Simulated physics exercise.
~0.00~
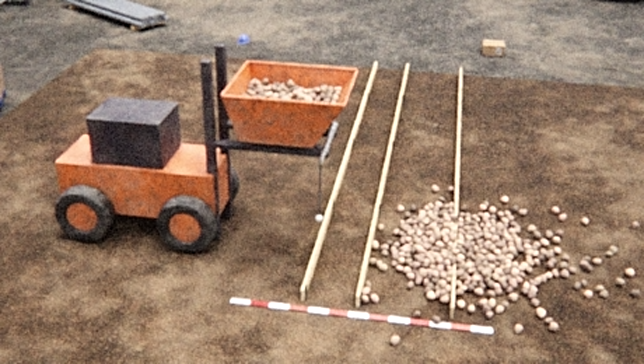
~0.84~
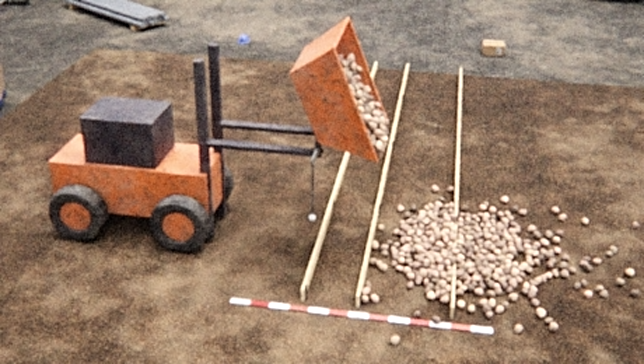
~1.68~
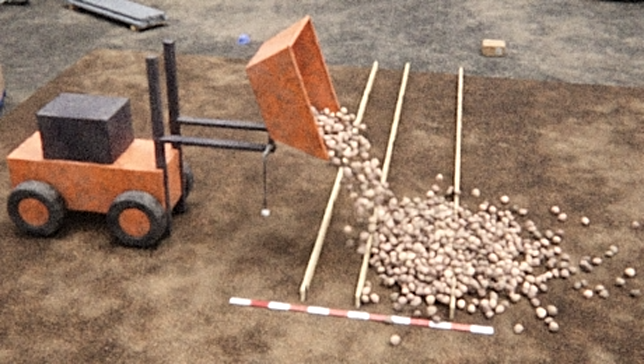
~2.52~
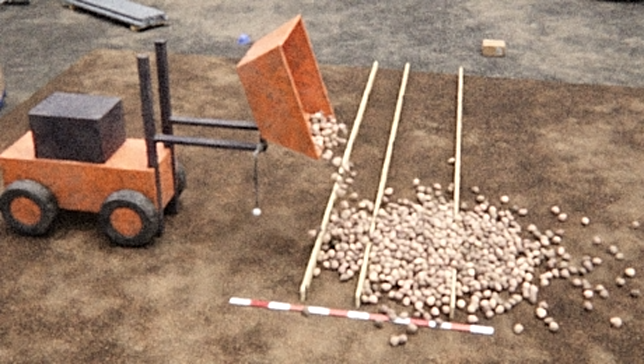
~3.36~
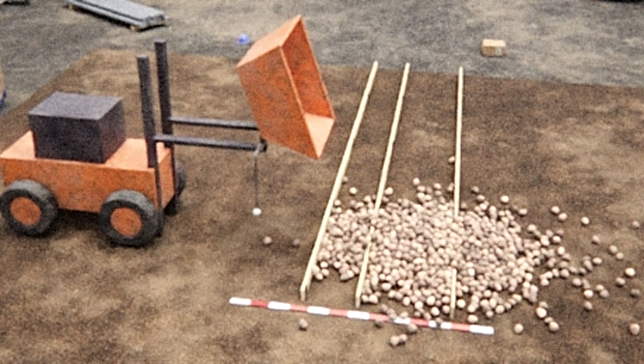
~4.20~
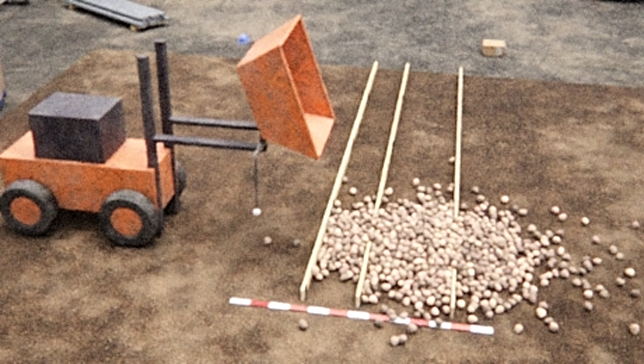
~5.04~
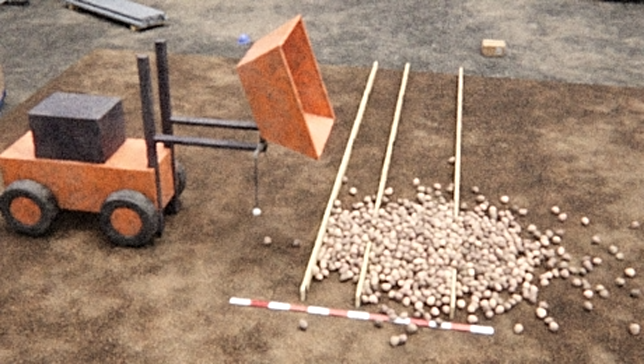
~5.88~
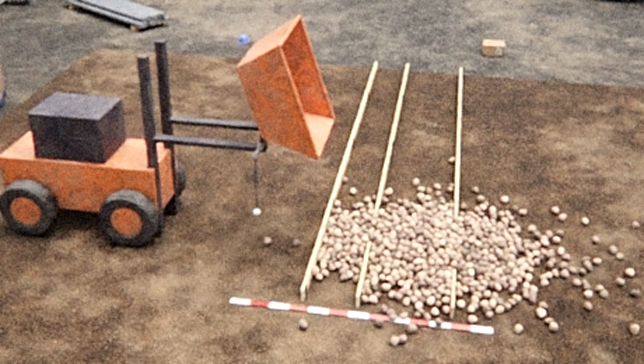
Orange fork truck tipping its skip and backing left, pouring round stones onto a loose pile across boards, then standing still, emptied.
